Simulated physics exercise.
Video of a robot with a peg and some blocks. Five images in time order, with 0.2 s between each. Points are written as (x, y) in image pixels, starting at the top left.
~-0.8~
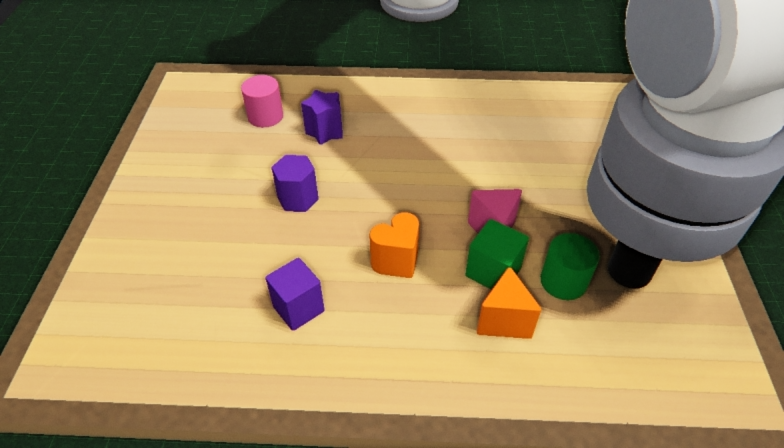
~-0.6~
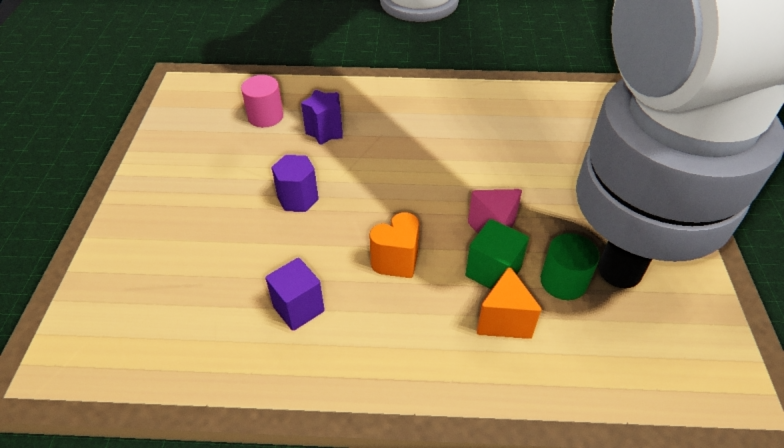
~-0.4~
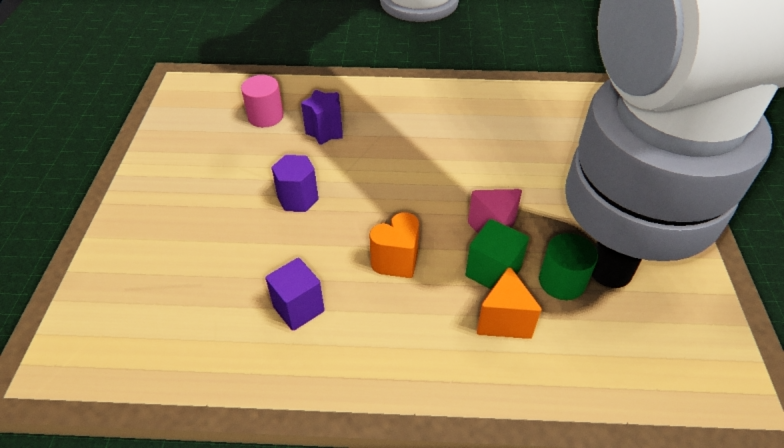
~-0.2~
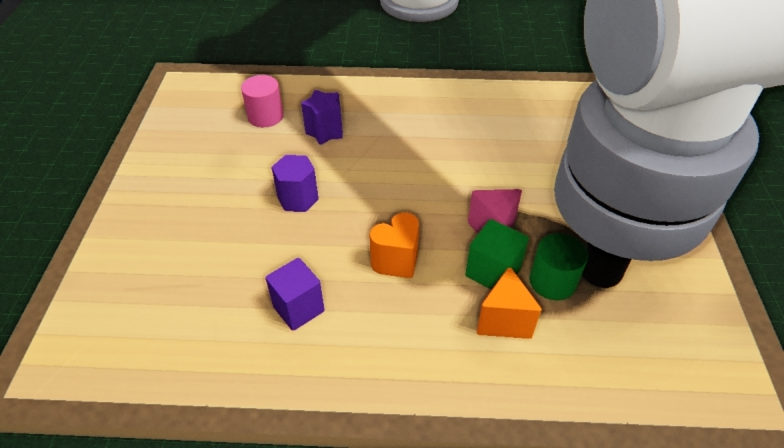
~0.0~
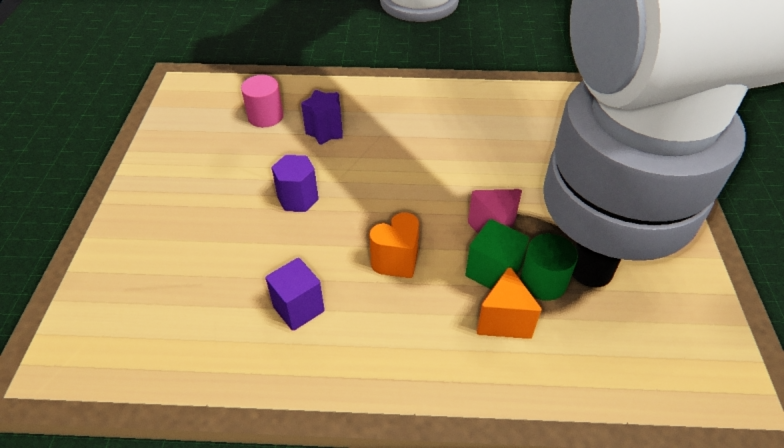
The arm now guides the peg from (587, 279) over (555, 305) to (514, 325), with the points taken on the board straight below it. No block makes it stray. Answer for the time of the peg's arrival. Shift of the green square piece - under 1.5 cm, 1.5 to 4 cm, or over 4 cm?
Range: 1.5 to 4 cm.
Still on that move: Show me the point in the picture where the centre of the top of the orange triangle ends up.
If I read the scene right, the answer is (466, 304).
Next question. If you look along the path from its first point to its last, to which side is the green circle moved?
It's going to go right.
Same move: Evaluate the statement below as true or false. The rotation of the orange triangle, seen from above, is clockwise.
False
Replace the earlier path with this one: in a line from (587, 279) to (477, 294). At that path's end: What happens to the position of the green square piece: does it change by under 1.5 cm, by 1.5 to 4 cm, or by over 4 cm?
Long, over 4 cm.
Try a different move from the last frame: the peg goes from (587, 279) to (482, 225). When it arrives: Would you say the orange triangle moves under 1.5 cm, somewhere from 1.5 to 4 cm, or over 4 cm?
It moves only a bit, under 1.5 cm.
The first path, step by step. Halfway along, peg (558, 297); green square piece (479, 234); orange triangle (505, 293), turned 25° anticlockwise; green circle (518, 260).
At the end, peg (516, 317); pink triangle unmoved; green square piece (468, 228), turned 20° clockwise; orange triangle (466, 304), turned 45° anticlockwise; green circle (485, 266).
